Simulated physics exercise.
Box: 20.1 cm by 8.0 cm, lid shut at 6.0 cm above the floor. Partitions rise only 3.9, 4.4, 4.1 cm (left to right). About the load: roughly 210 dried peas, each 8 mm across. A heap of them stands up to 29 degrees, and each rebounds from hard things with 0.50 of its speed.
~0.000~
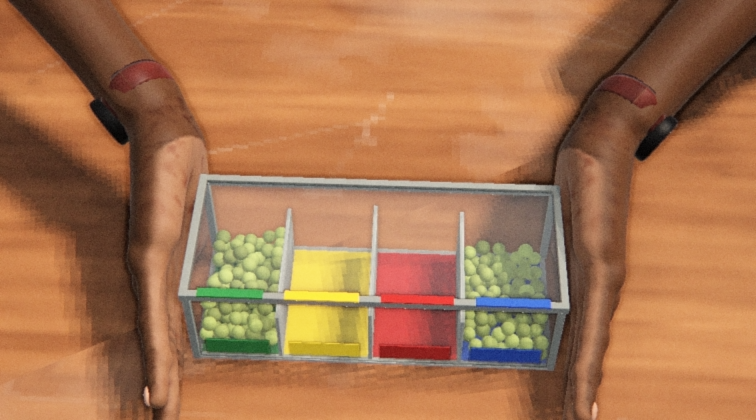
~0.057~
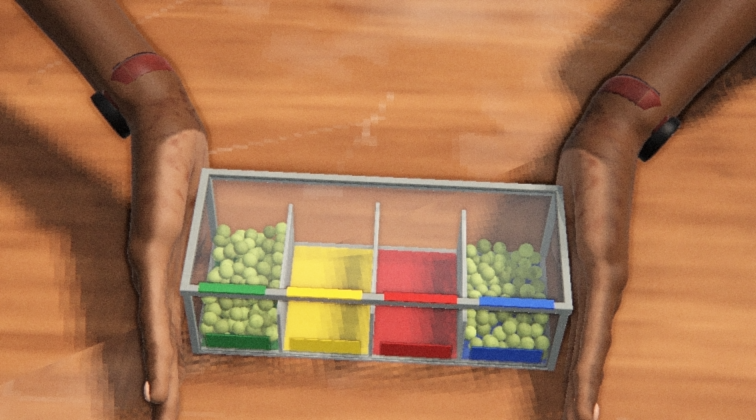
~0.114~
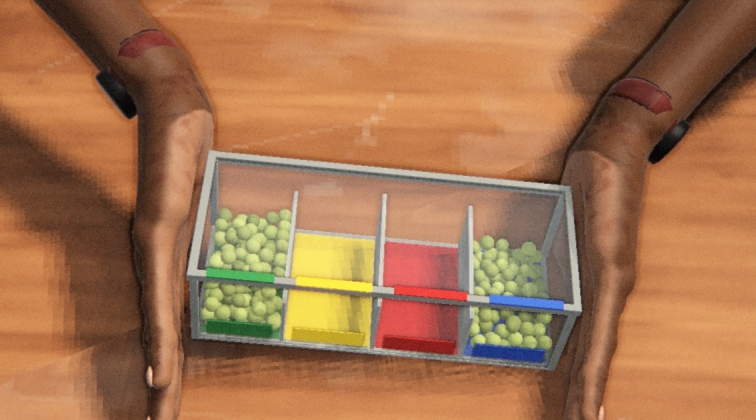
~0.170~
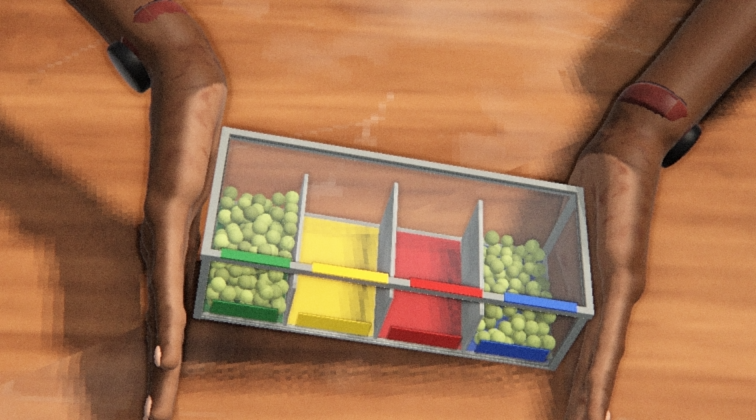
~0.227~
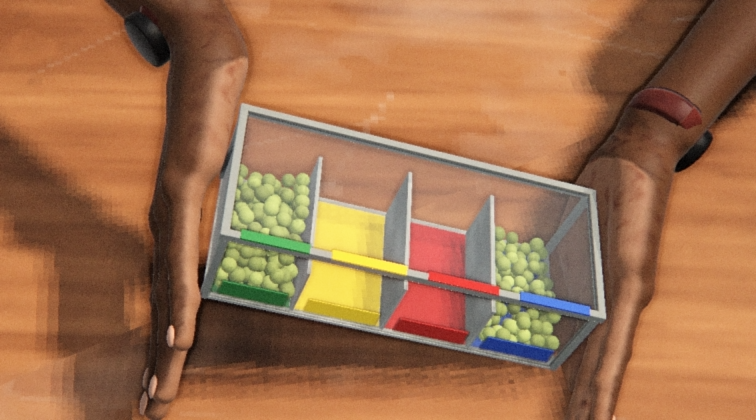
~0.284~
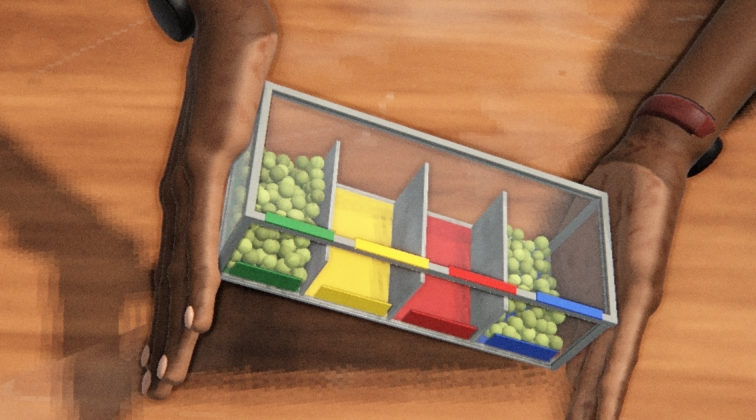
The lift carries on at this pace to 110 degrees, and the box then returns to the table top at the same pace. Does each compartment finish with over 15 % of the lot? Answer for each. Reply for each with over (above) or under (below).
Red compartment - under, blue compartment - over, green compartment - under, yellow compartment - under.
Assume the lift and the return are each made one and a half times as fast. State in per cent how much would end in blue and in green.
Blue 80 %, green 5 %.
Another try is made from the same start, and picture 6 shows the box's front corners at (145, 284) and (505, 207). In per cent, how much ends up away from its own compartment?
Some 30 %.
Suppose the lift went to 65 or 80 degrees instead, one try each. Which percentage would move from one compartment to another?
5 % and 20 %.
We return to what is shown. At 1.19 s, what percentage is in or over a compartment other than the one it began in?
At that instant it's around 30 per cent.
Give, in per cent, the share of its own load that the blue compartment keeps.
100 %.
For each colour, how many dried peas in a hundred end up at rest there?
Red: 5%; blue: 85%; green: 5%; yellow: 10%.
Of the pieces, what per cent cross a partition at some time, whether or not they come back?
Around 55 in a hundred.
Then, at 1.19 s, tilt 109 degrees; red 5 %, blue 50 %, green 25 %, yellow 15 %.
After 1.79 s, tilt 48 degrees; red 5 %, blue 85 %, green 5 %, yellow 10 %.
Then, at 2.45 s, tilt 0 degrees; red 5 %, blue 85 %, green 5 %, yellow 10 %.
At rest (3.0 s), red 5 %, blue 85 %, green 5 %, yellow 10 %.
